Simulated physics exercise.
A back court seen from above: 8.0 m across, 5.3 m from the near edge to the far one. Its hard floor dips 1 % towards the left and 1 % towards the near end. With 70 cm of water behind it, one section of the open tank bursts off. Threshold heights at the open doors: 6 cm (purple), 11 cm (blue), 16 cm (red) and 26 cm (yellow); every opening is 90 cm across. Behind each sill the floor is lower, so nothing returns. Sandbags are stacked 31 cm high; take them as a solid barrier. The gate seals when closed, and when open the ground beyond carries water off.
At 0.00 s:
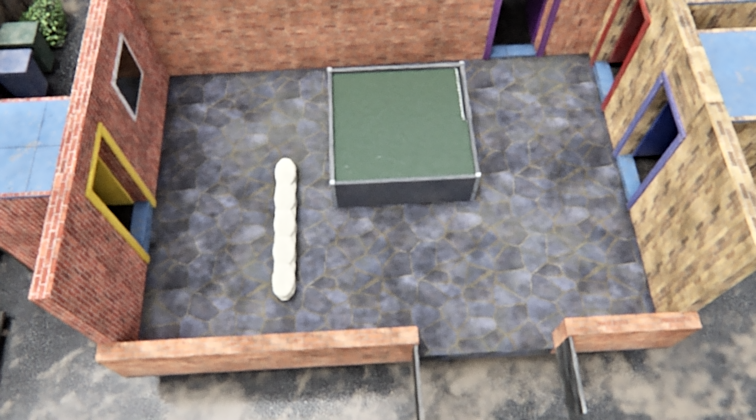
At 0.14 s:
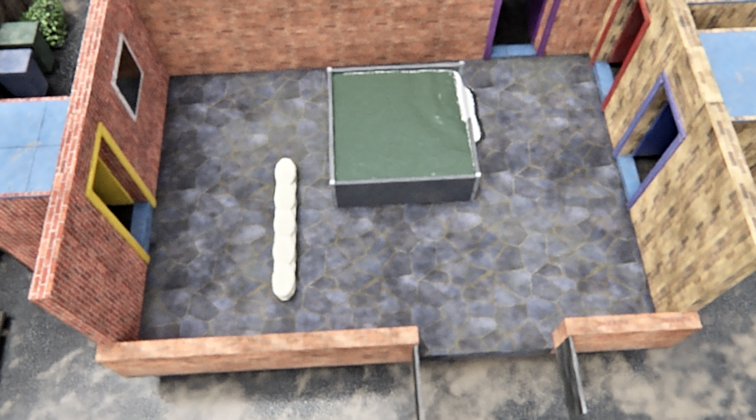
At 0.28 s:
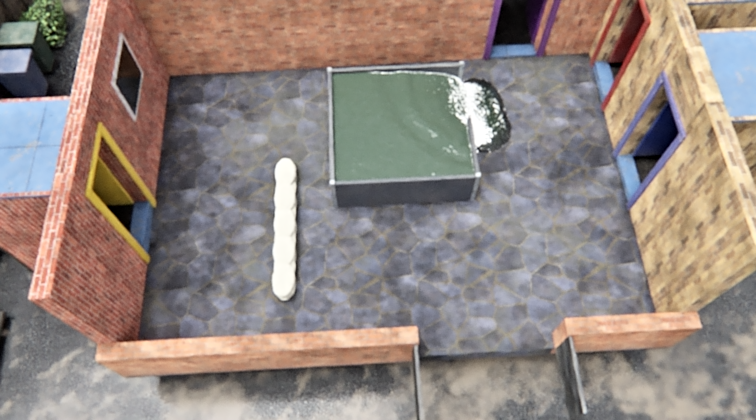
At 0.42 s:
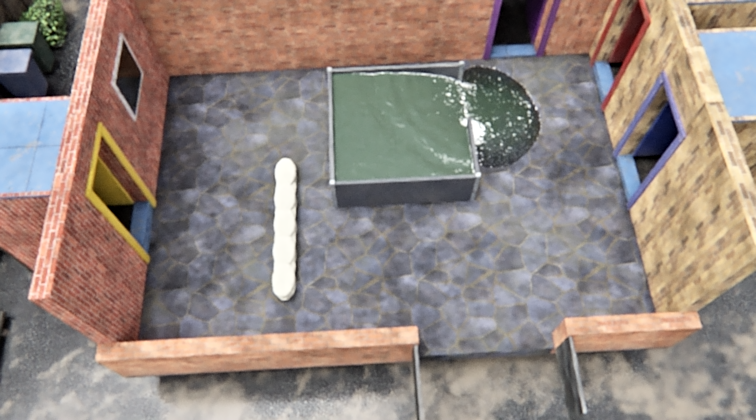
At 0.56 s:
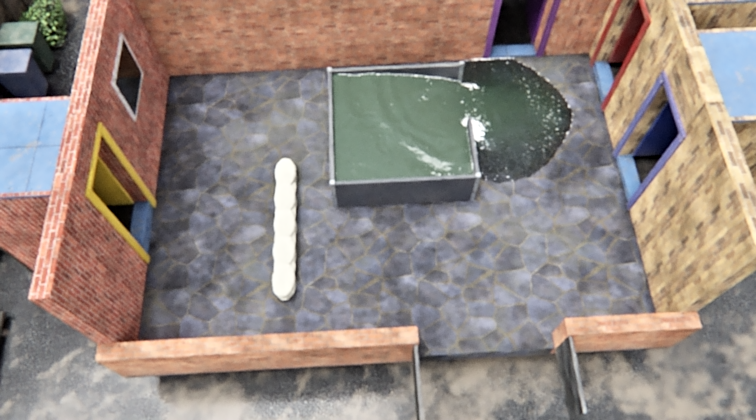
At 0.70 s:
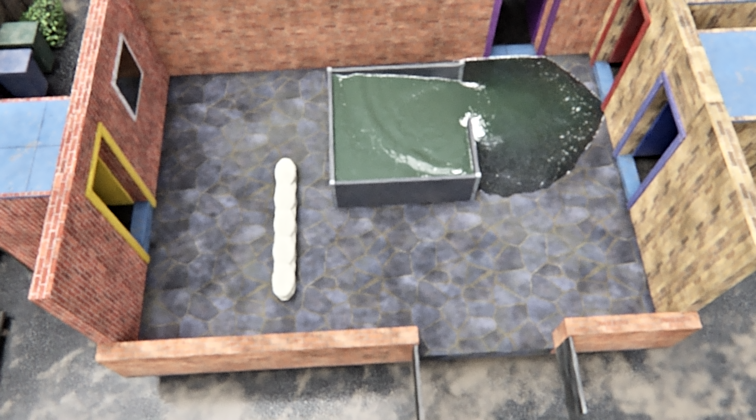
Dark green water bursting from the right side of an open tank and spreading across the stone floor of a brick-walled court.
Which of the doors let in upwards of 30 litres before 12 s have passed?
Within that time: At the purple door it exceeds the limit; at the blue door it exceeds the limit; at the red door it exceeds the limit; at the yellow door it stays under the limit.
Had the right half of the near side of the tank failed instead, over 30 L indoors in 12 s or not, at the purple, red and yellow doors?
Then: Purple not over, red not over, yellow below.
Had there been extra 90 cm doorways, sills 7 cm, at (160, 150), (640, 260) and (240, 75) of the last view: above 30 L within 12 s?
In that order: Not over, above, under.
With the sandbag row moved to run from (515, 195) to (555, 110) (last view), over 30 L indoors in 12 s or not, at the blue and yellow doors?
Then: Blue not over, yellow not over.
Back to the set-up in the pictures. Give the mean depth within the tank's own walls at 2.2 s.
About 43 cm.
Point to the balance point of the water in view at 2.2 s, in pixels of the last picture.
Around (453, 136).
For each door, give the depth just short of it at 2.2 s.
Depths in cm: Purple 16, blue 18, red 36, yellow 0.
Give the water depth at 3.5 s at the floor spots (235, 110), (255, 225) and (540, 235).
About 0, 0 and 3 cm.
After 1.4 s water covers 20 % of the floor and is deepest (45 cm) near (587, 58); purple door 18 cm at the sill, 16 L in, blue door 14 cm at the sill, 0 L in, red door 29 cm at the sill, 30 L in, yellow door not reached.
After 2.2 s water covers 20 % of the floor and is deepest (40 cm) near (577, 58); purple door 16 cm at the sill, 85 L in, blue door 18 cm at the sill, 11 L in, red door 36 cm at the sill, 119 L in, yellow door not reached.
After 3.5 s water covers 30 % of the floor and is deepest (26 cm) near (548, 99); purple door 20 cm at the sill, 164 L in, blue door 15 cm at the sill, 37 L in, red door 24 cm at the sill, 224 L in, yellow door not reached.
After 7.0 s water covers 60 % of the floor and is deepest (19 cm) near (629, 316); purple door 14 cm at the sill, 348 L in, blue door 10 cm at the sill, 51 L in, red door 13 cm at the sill, 259 L in, yellow door not reached.
After 12.0 s water covers 90 % of the floor and is deepest (12 cm) near (137, 356); purple door 7 cm at the sill, 412 L in, blue door 6 cm at the sill, 51 L in, red door 7 cm at the sill, 260 L in, yellow door 5 cm at the sill, 0 L in.
